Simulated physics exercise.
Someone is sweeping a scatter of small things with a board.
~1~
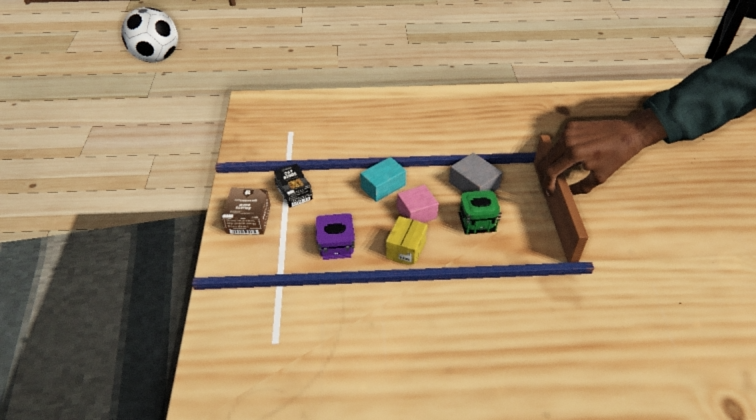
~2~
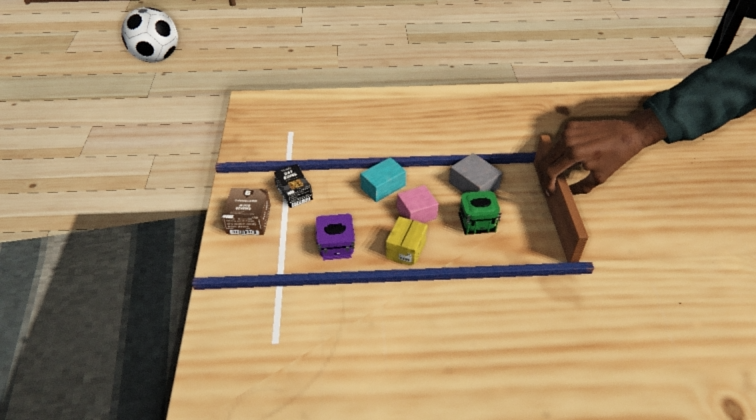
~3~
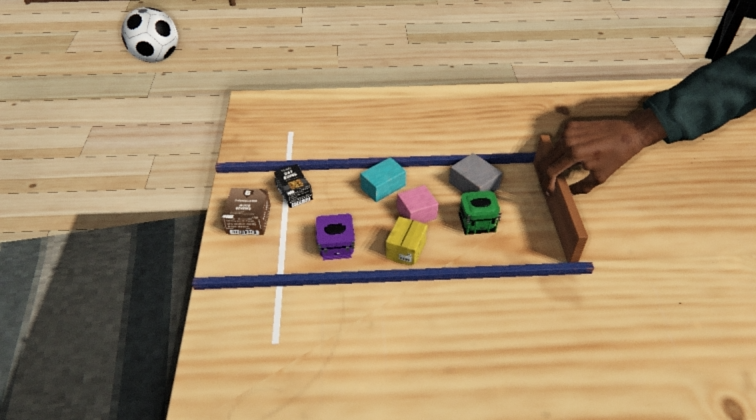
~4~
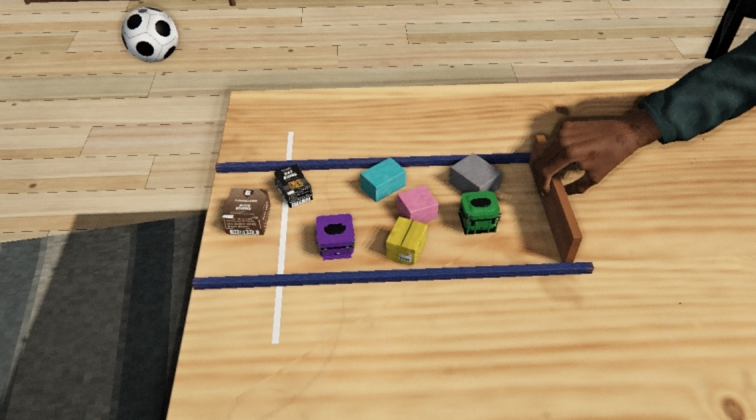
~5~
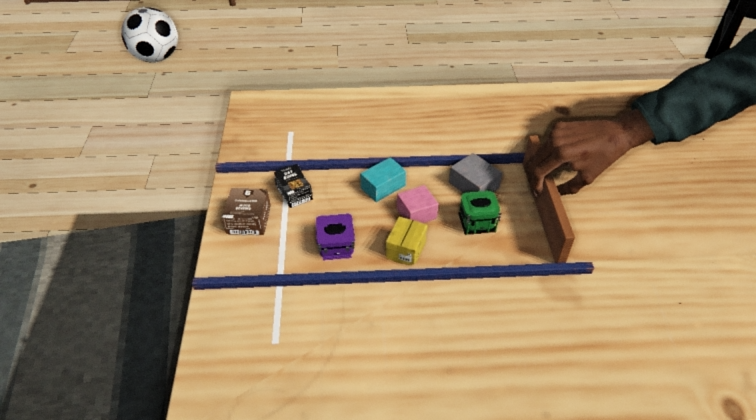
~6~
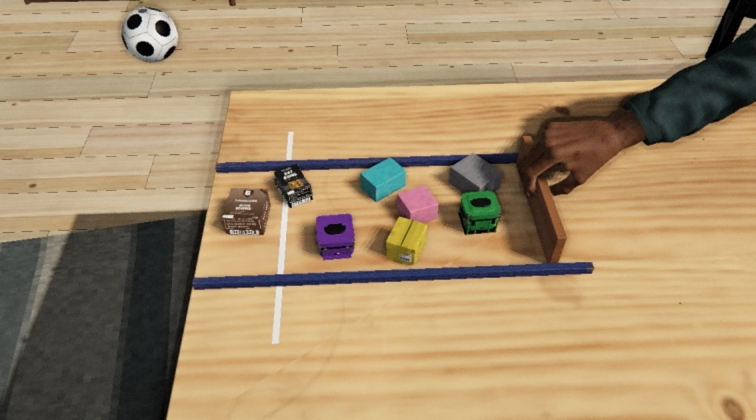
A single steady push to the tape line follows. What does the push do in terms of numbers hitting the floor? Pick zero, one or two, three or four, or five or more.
It sends one or two to the floor.
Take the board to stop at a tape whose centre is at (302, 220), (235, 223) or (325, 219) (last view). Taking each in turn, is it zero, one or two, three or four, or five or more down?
Taking them in turn, none at all; at least five; zero.
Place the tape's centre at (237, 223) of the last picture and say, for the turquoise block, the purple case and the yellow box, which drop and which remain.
The turquoise block slips off, the purple case slips off and the yellow box keeps its place.
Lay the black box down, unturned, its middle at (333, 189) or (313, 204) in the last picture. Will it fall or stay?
Well, the black box sits tight the first time and sits tight the second time.
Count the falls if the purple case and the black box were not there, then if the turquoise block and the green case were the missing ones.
The first try gives 0, the second gives 0.
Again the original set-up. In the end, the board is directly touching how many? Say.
Looks like 3 of them, all told.
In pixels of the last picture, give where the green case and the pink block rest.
Roughly at (266, 221) and at (243, 203), in that order.
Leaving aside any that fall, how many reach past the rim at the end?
Looks like 1 of them.
Early on, none off yet; brown box at rest near (247, 211); black box at rest near (293, 186); purple case at rest near (336, 237).
Finally, the number that fall off is one or two; lost, black box.
